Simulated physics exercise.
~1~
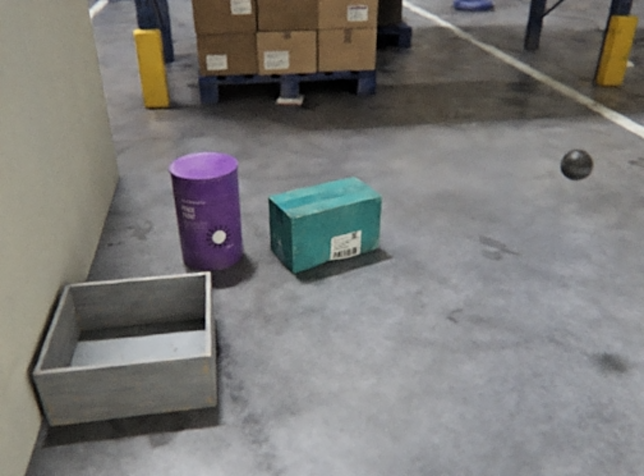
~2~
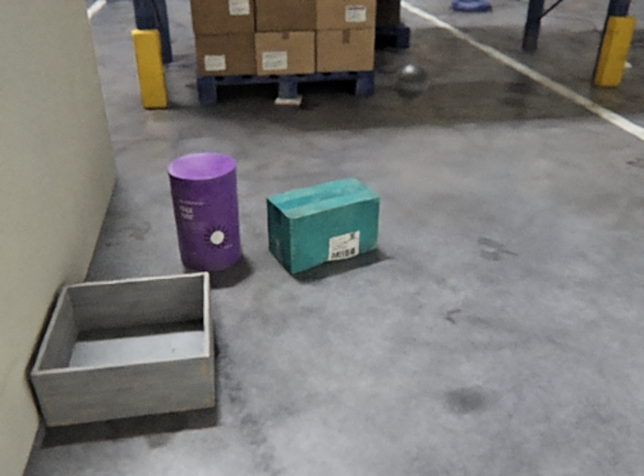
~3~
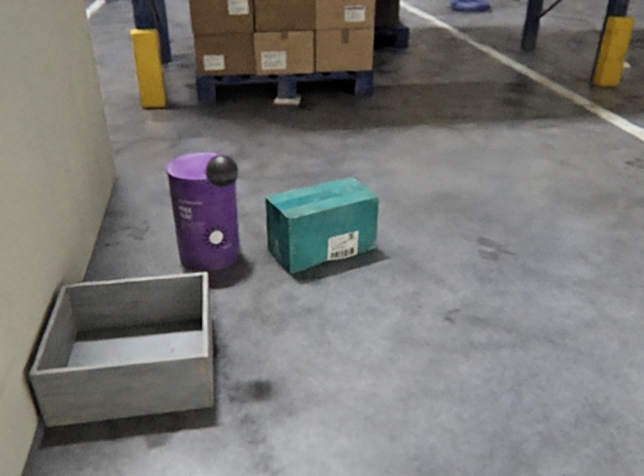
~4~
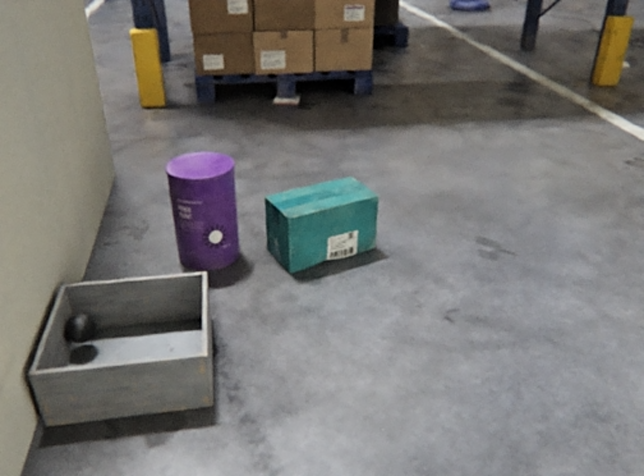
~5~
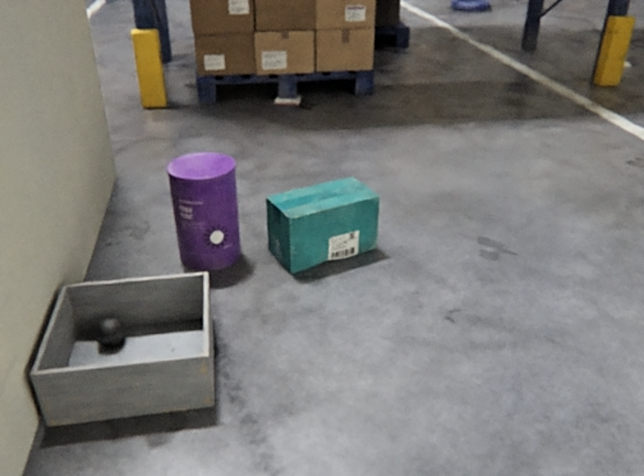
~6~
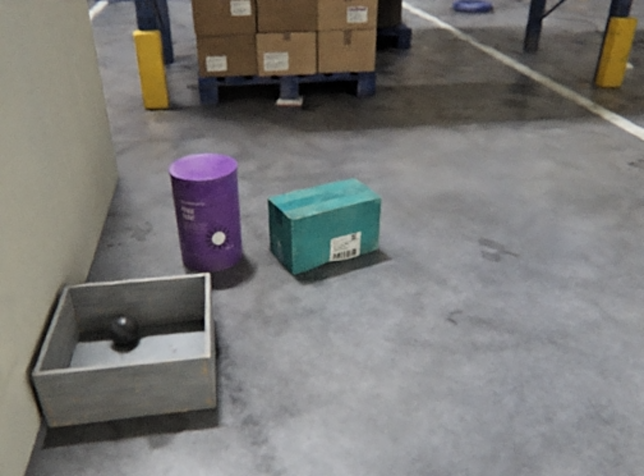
In a warehouse, a black ball flies left past a purple pail and lands inside an open box.
